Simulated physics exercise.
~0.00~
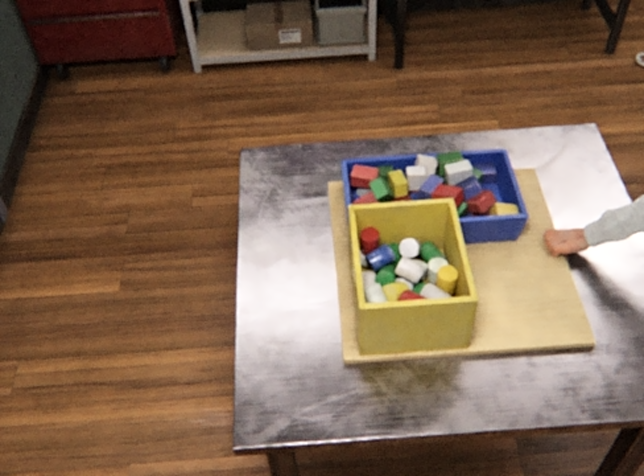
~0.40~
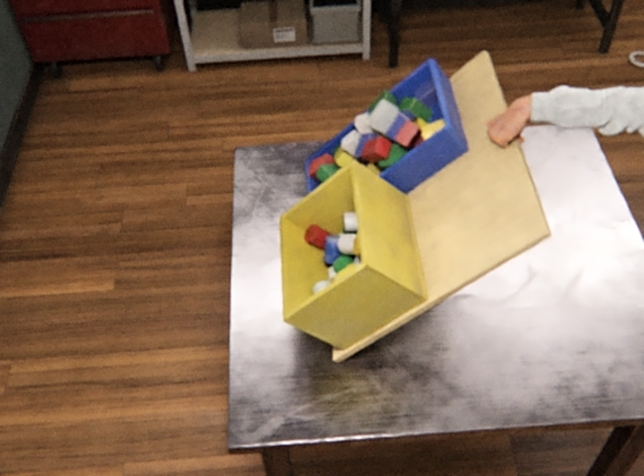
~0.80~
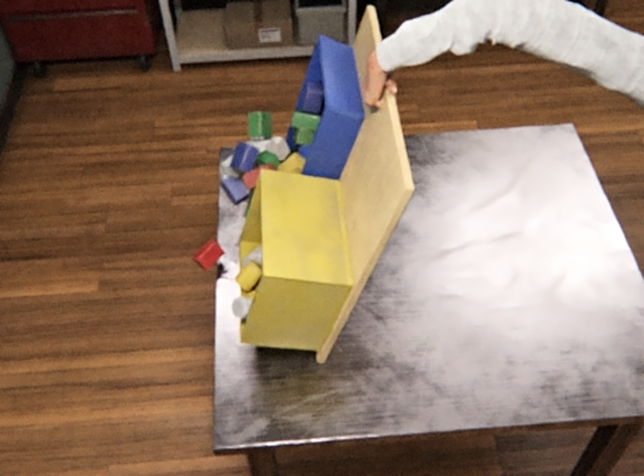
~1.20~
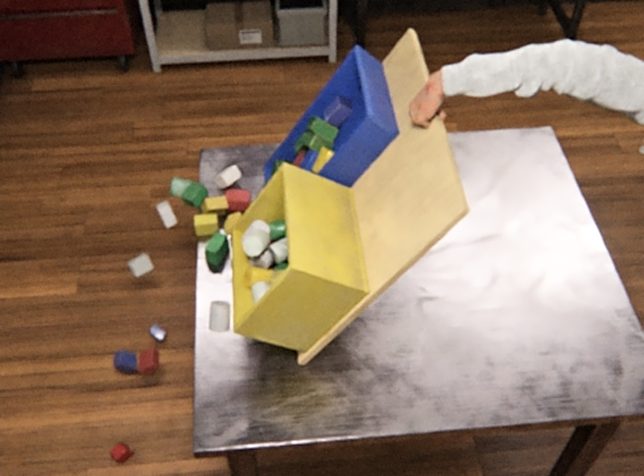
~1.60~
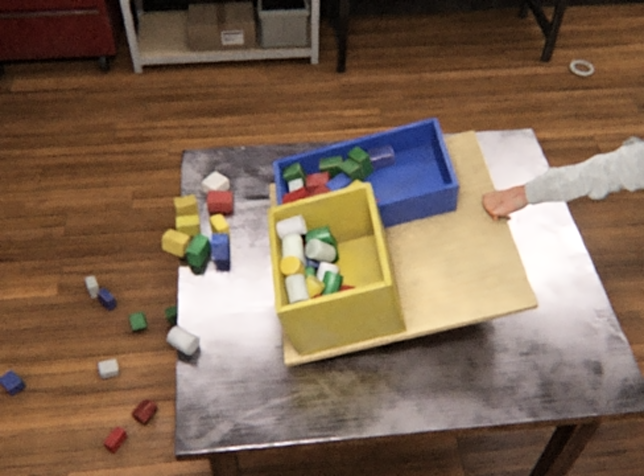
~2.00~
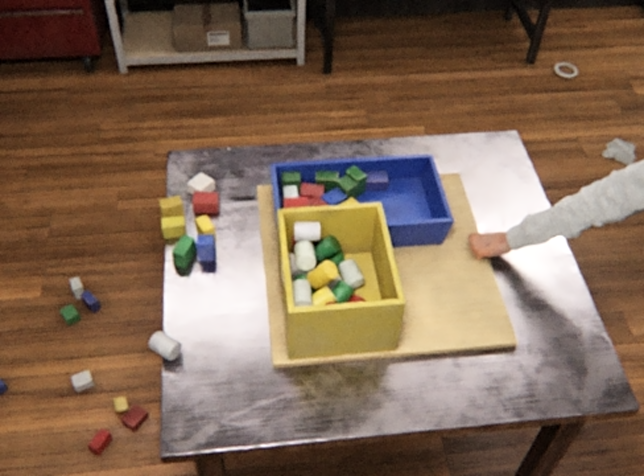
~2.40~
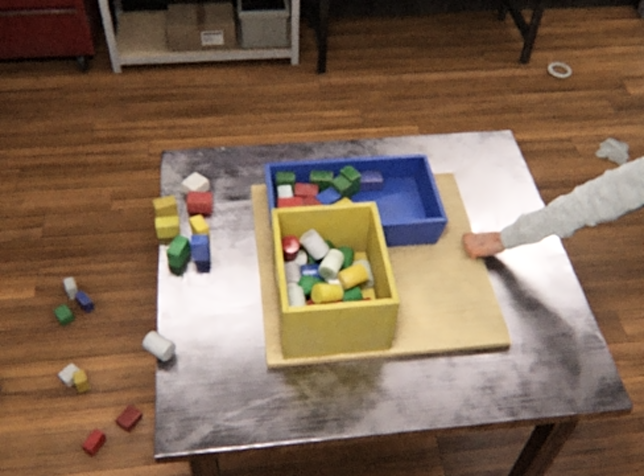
A hand in a pale sleeve grips the right side of a wooden board on a metal table, seen from above in a room with a plank floor. The board carries a yellow open box in front and a blue one behind, both holding small coloured blocks and cylinders. The hand lifts the board steeply to the left, and pieces spill from the blue box onto the table and floor. It then lowers the board flat again. Many pieces stay in the yellow box, the blue one is partly emptied, and scattered pieces lie still at left.
